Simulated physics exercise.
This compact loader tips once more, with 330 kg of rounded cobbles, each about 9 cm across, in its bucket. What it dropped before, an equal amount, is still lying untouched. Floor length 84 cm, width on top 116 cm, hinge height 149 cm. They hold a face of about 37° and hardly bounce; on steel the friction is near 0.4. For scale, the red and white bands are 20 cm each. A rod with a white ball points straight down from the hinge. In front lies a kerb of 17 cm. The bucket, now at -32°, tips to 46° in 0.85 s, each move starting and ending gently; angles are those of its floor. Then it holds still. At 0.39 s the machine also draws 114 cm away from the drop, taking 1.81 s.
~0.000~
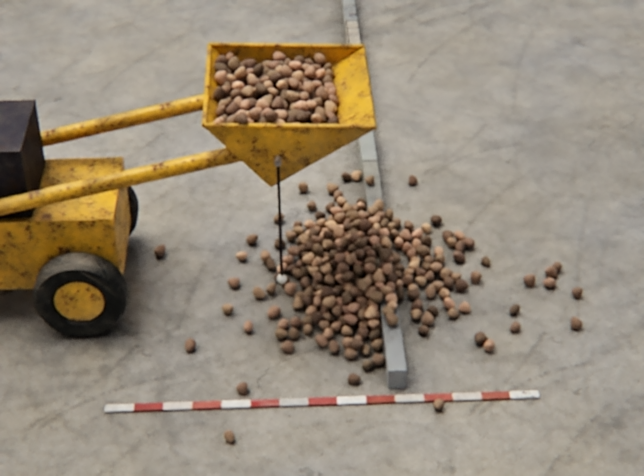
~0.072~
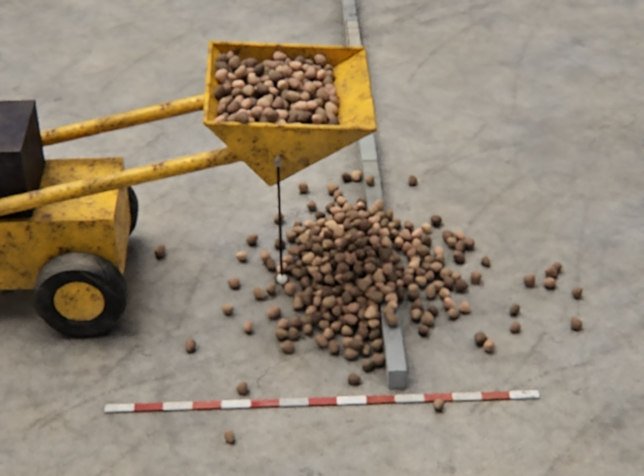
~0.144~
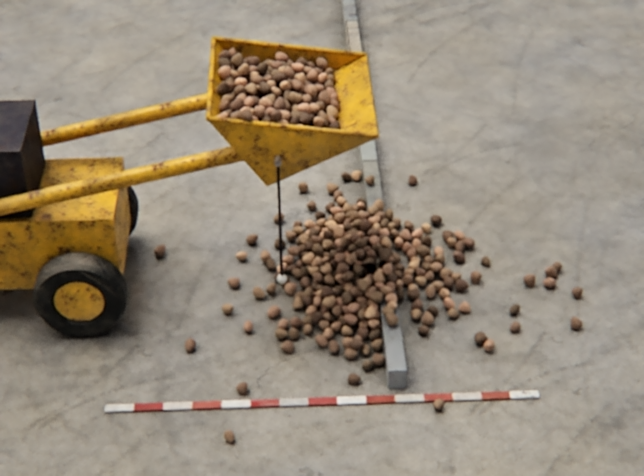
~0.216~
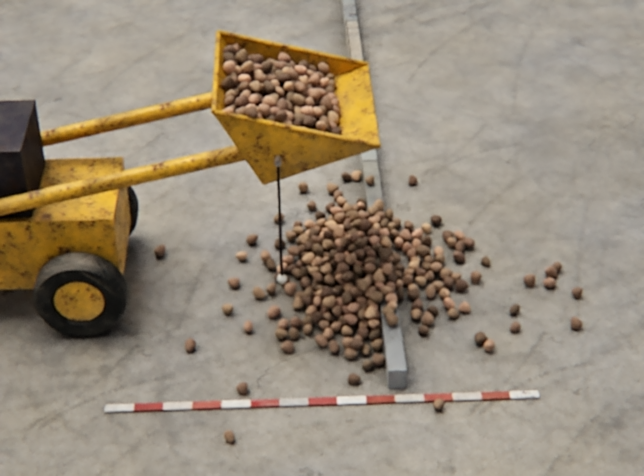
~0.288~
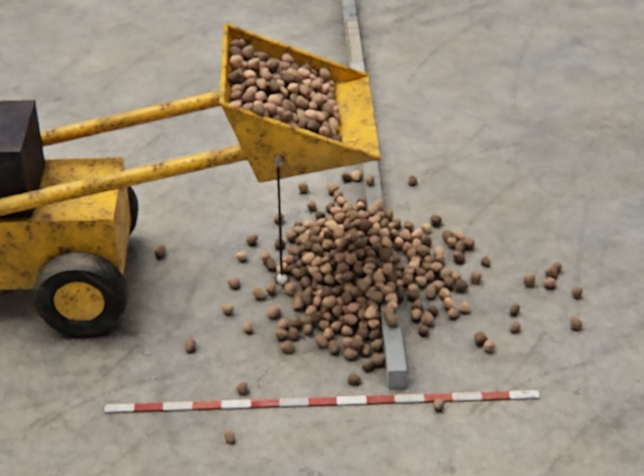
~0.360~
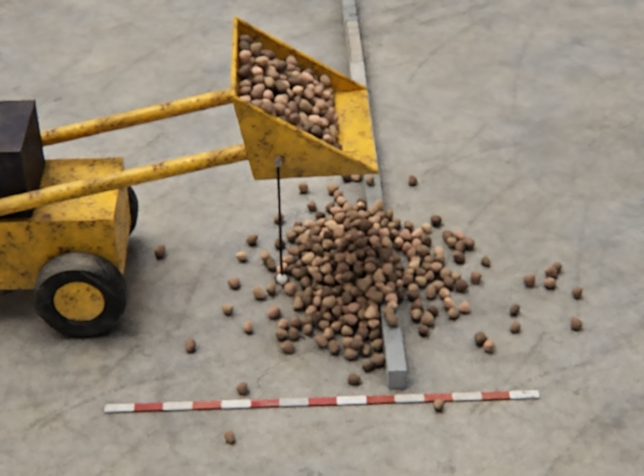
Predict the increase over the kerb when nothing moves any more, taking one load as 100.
Some 15 per cent is added.
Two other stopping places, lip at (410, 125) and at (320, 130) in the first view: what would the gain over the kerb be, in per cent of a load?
About 45 and 0 per cent.
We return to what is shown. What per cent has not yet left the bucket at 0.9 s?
About 35 per cent.
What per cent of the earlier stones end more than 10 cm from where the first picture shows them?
About 20 per cent.
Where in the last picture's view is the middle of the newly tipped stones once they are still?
Around (330, 268).
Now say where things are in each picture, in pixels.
In the first frame, the bucket is at -32°, its lip at (376, 127); the top of the load is at (245, 71). The earlier load is highest near (373, 259), 24 cm above ground level, 80 % on this side of the kerb, 20 % over the kerb.
In the second frame, the bucket is at -30°, its lip at (377, 129); the top of the load is at (242, 71); the stones move at 0.2 m/s on average.
In the third frame, the bucket is at -26°, its lip at (379, 136); the top of the load is at (244, 69); the stones move at 0.3 m/s on average.
The fourth frame shows lip at (380, 146), floor tilted -19°, highest stones at (239, 65); the stones move at 0.4 m/s on average.
In the fifth frame, the bucket is at -11°, its lip at (380, 159); the top of the load is at (245, 60); the stones move at 0.5 m/s on average.
In the sixth frame, the bucket is at -2°, its lip at (378, 173); the top of the load is at (249, 56); the stones move at 0.5 m/s on average.
After 0.6 s the floor is at 34°; in per cent of one load, 100 in the bucket, 80 on this side of the kerb, 20 over the kerb; the foremost stones are at (546, 294).
After 0.9 s the floor is at 46°; in per cent of one load, 34 in the bucket, 147 on this side of the kerb, 20 over the kerb; the foremost stones are at (546, 294).
After 2.7 s the floor is at 46°; in per cent of one load, 0 in the bucket, 165 on this side of the kerb, 35 over the kerb; the foremost stones are at (560, 275).
After 5.3 s the floor is at 46°; in per cent of one load, 0 in the bucket, 165 on this side of the kerb, 35 over the kerb; the foremost stones are at (560, 275). Net gain over the kerb, 15.
